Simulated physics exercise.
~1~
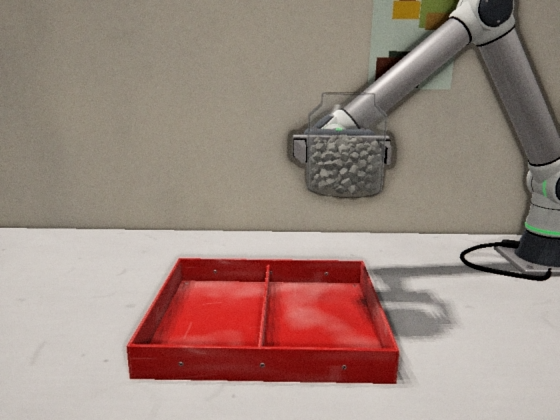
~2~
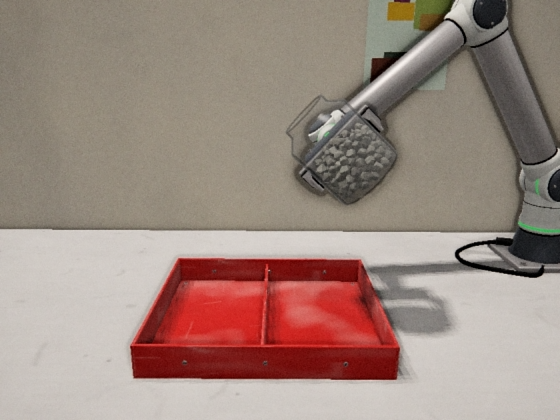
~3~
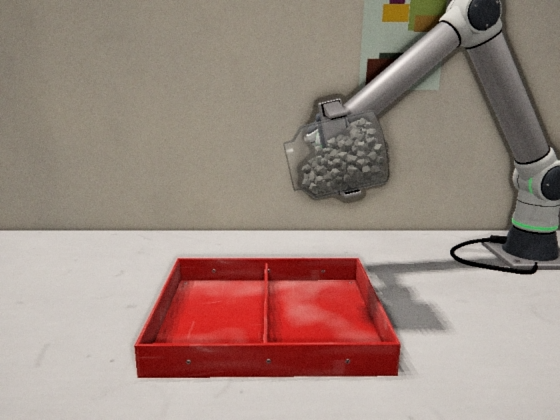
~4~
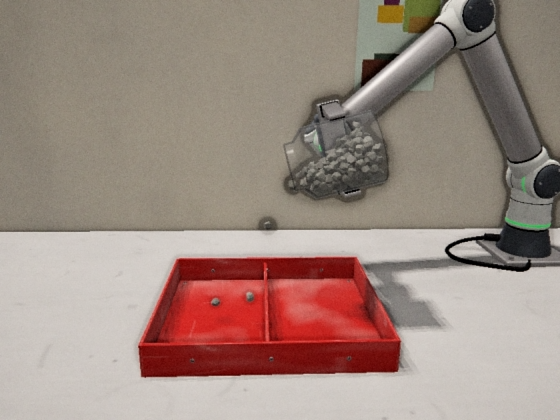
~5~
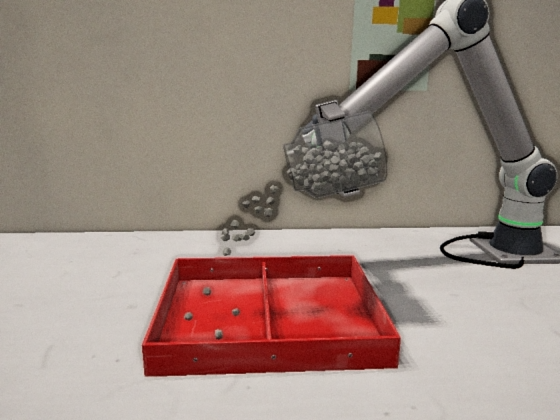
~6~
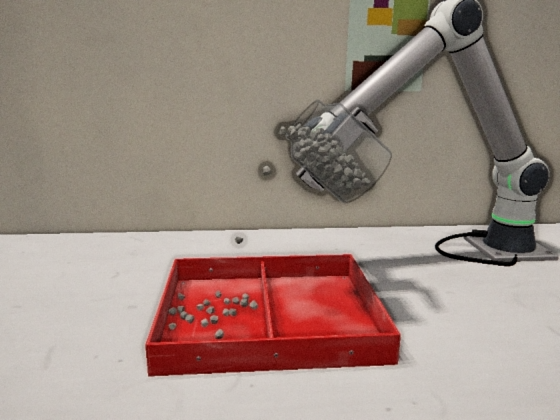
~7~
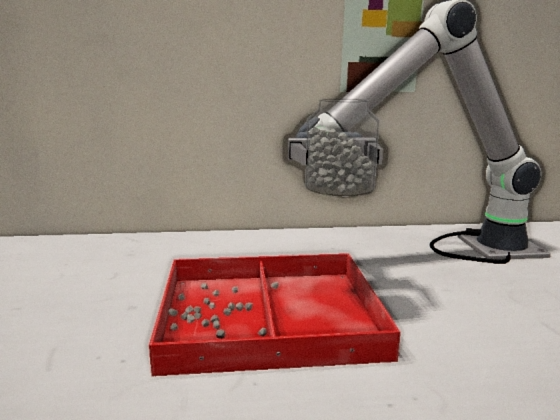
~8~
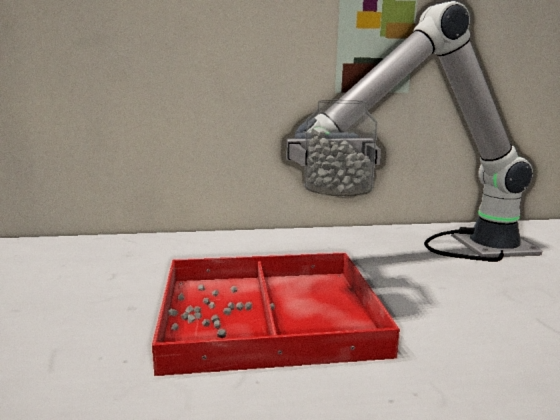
On a pale tabletop before a beige wall, seen from the front and slightly above, a red tray split in two by a cross wall sits below a grey robot arm reaching in from the right. The arm grips a clear jar packed with small grey pebbles. It tips the jar to the left until it lies on its side, and a few pebbles drop, then a small cluster tumbles into the left part. The arm swings the jar upright again, still mostly full. Scattered pebbles rest in the left part, while the right part looks almost empty.
